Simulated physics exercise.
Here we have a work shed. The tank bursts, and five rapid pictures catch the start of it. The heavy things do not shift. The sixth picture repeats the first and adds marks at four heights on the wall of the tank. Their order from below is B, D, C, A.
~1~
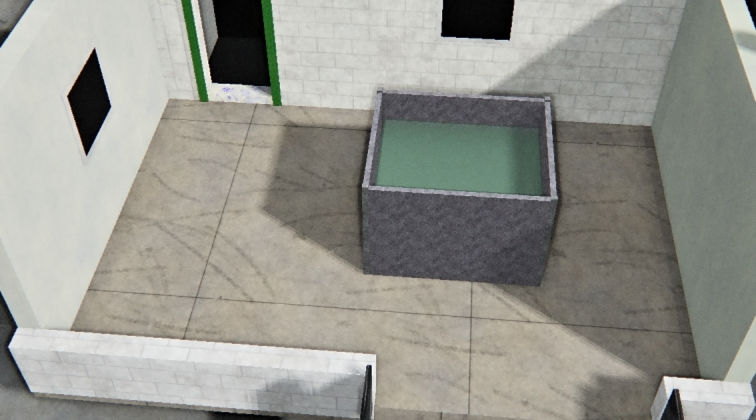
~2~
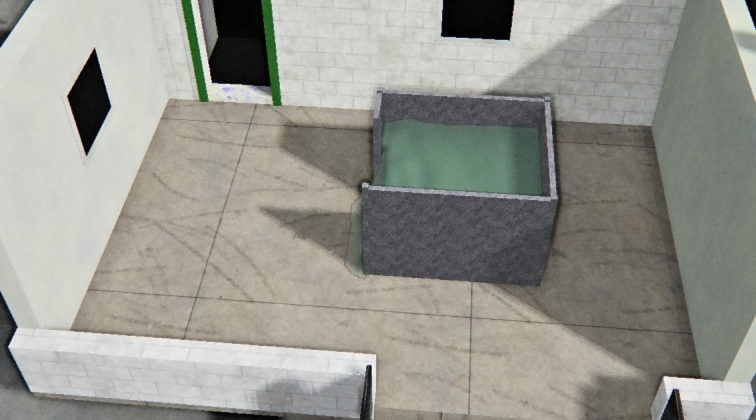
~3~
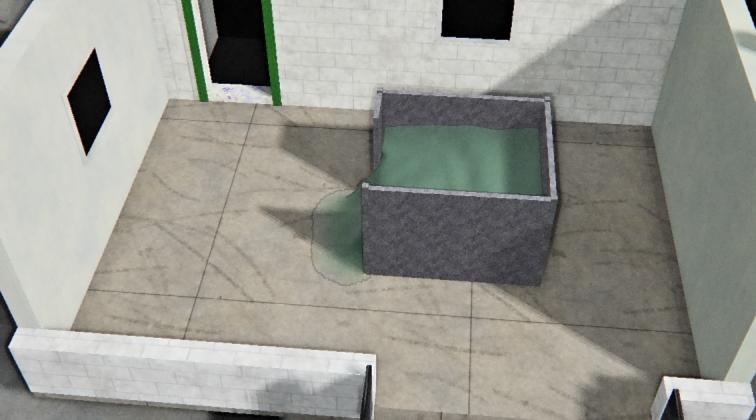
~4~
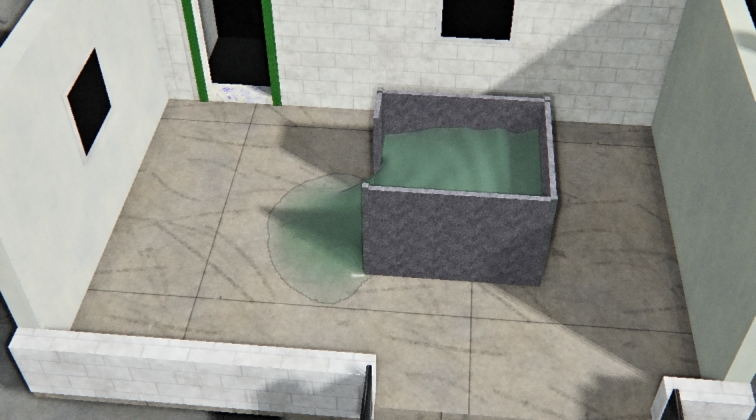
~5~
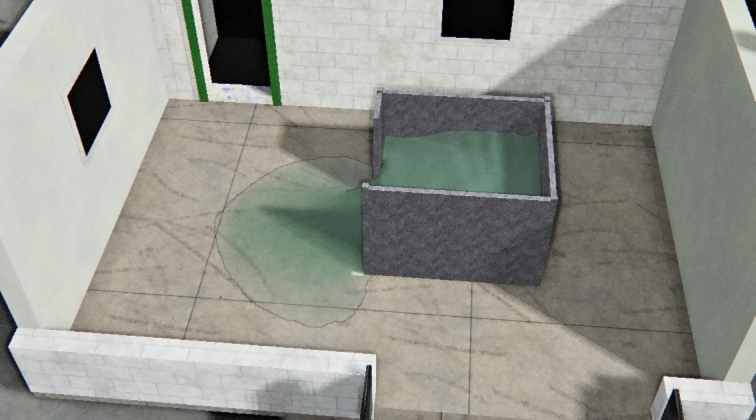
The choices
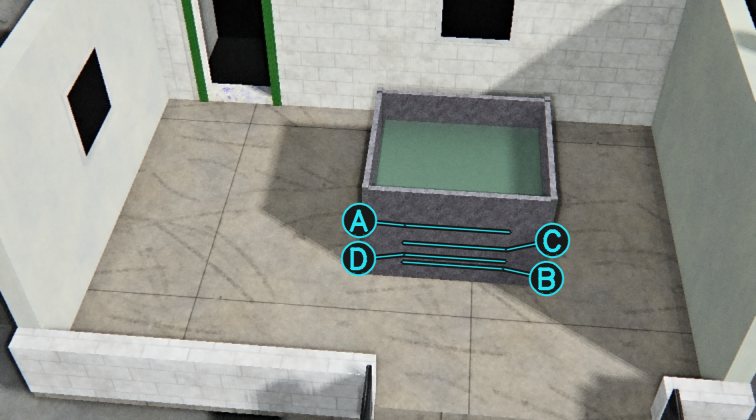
The clip opens on a walled yard with a green-framed doorway, where a dark, square-cornered tank holds still greenish water. The tank's left side opens and water pours out onto the floor, spreading leftward in a widening rounded sheet while the level inside drops a little.
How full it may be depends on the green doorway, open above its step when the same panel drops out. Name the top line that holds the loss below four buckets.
I would pick line C.
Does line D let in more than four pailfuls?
No, not at all.
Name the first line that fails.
Here it is line A.
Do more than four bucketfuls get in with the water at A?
Yes, that goes wrong.
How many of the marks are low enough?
Three.
In cyan, A at (456, 228); B at (453, 265); C at (454, 246); D at (453, 258); from the bottom up B, D, C, A.
With A, about 10 bucketfuls get in.
With B, nothing gets over.
With C, a bucket or two gets in.
With D, nothing gets over.
